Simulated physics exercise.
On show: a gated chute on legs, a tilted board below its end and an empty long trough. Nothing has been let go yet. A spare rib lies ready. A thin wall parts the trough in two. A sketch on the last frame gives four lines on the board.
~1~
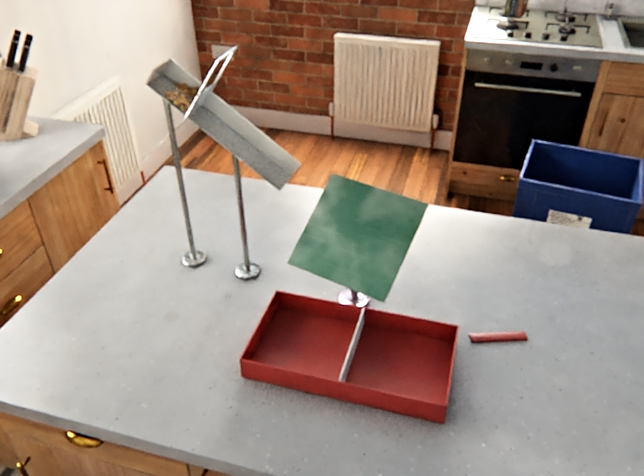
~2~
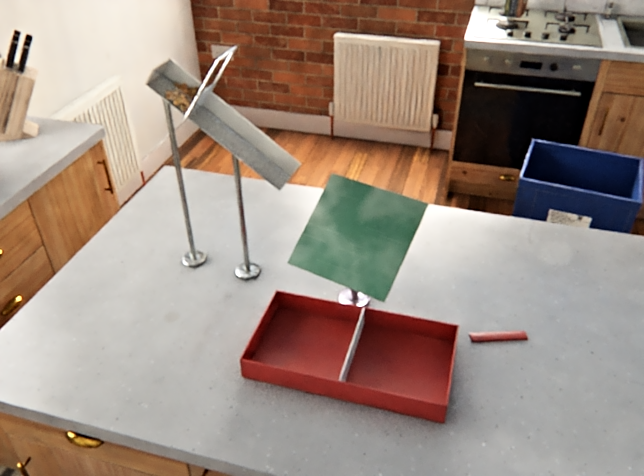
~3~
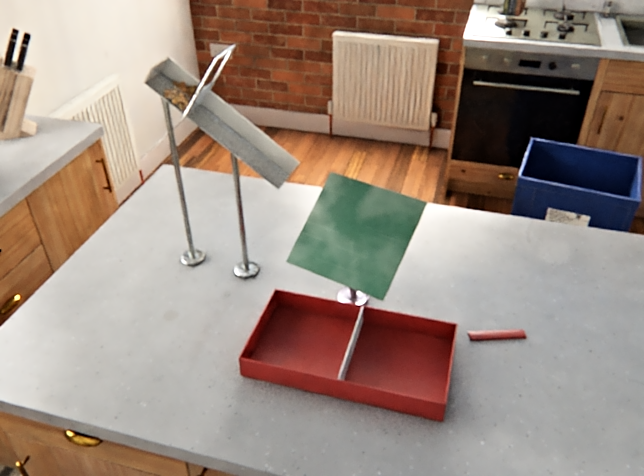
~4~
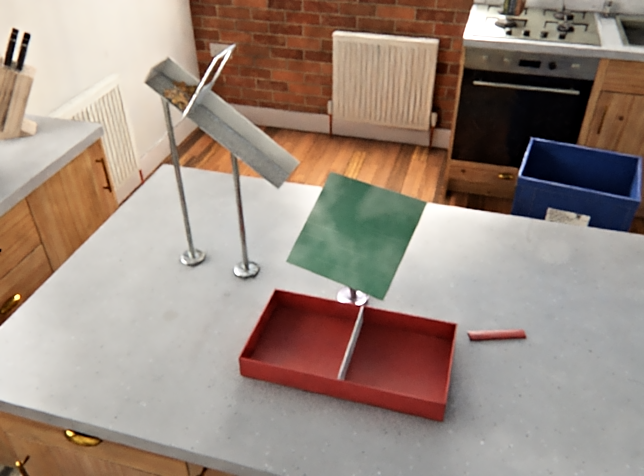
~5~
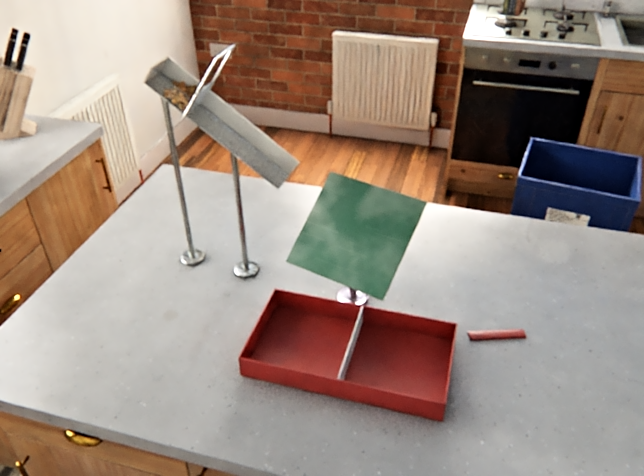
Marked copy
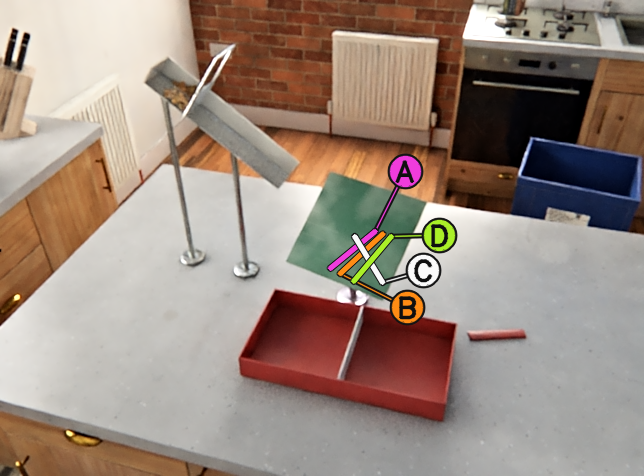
A gated chute on legs standing still above a tilted green board and an empty divided red trough on a grey counter.
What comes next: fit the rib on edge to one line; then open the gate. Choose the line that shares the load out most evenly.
C is best.
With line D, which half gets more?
More lands on the left.
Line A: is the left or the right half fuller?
The left half.
On the marked copy, line A from (375, 231) to (330, 268); line B from (382, 233) to (340, 273); line C from (354, 236) to (382, 282); line D from (391, 236) to (353, 281).
For line A, of what is caught, all but a few in the left half, only a few in the right.
For line B, of what is caught, all but a few in the left half, only a few in the right.
For line C, of what is caught, close to half in the left half, close to half in the right.
For line D, of what is caught, all but a few in the left half, only a few in the right.
